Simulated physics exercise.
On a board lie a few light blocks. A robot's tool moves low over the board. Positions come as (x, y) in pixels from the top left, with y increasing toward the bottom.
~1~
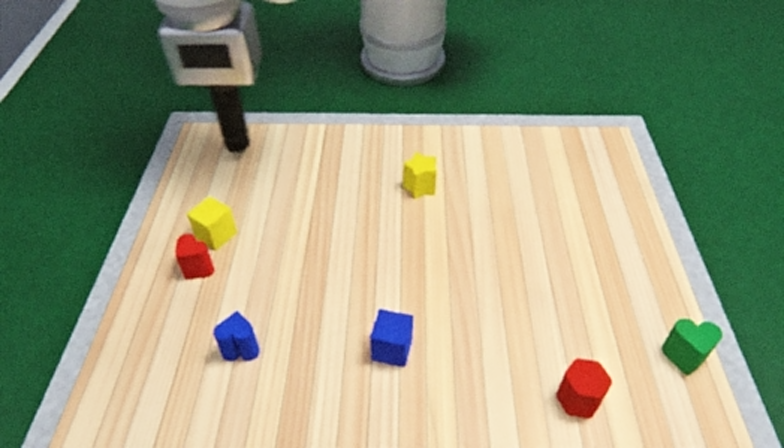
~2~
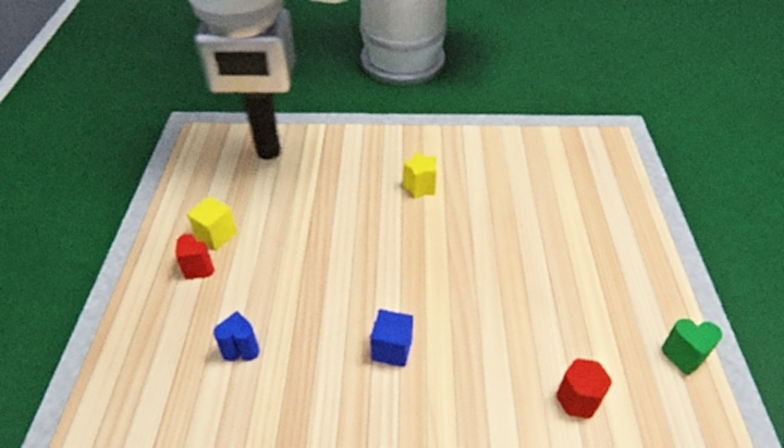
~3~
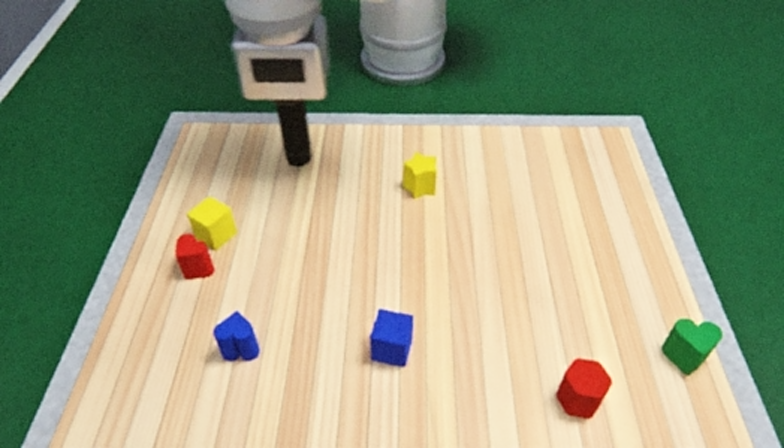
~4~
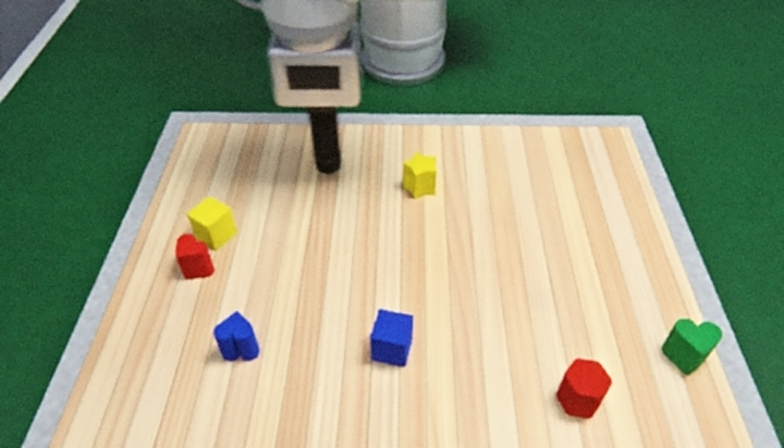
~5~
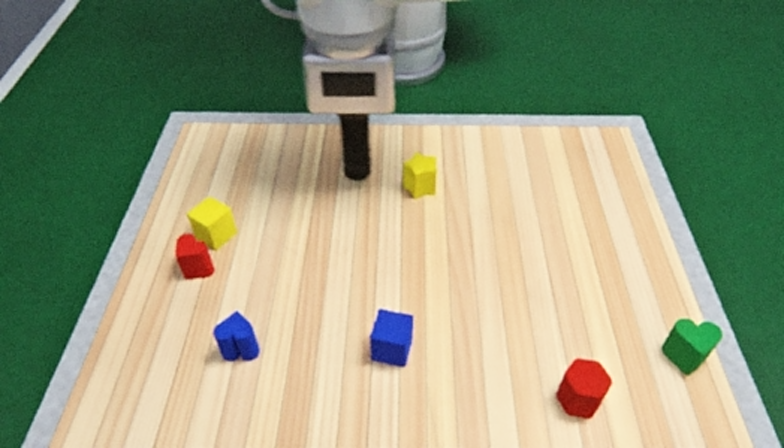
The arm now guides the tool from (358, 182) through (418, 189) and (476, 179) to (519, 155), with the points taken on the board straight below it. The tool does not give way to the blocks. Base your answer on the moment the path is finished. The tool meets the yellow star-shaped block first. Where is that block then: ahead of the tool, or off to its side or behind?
As far as I can tell, the yellow star-shaped block has dropped away to the side or behind.
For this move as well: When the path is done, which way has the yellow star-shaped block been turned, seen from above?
Viewed from overhead, the yellow star-shaped block winds up turned clockwise.
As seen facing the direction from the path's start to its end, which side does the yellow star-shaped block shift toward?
Toward the right.
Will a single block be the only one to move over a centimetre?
My answer is yes.
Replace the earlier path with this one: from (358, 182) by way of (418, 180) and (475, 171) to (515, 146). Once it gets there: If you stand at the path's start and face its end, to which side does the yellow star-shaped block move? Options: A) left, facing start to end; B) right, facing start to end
My pick is B.
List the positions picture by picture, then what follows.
Lower end of the tool at (238, 145), tops of blocks, yellow star-shaped block at (422, 163), in the first frame.
Tool at (269, 152), blocks as before, in the second frame.
Tool at (299, 159), blocks as before, in the third frame.
Tool at (329, 166), blocks as before, in the fourth frame.
Tool at (358, 173), yellow star-shaped block at (422, 163), in the fifth frame.
What follows on the original path. One third of the way, tool at (418, 179); yellow star-shaped block at (451, 163).
Two thirds of the way, tool at (477, 169); yellow star-shaped block at (510, 160), turned 30° clockwise.
At the end, tool at (521, 146); yellow star-shaped block at (522, 158), turned 95° clockwise.
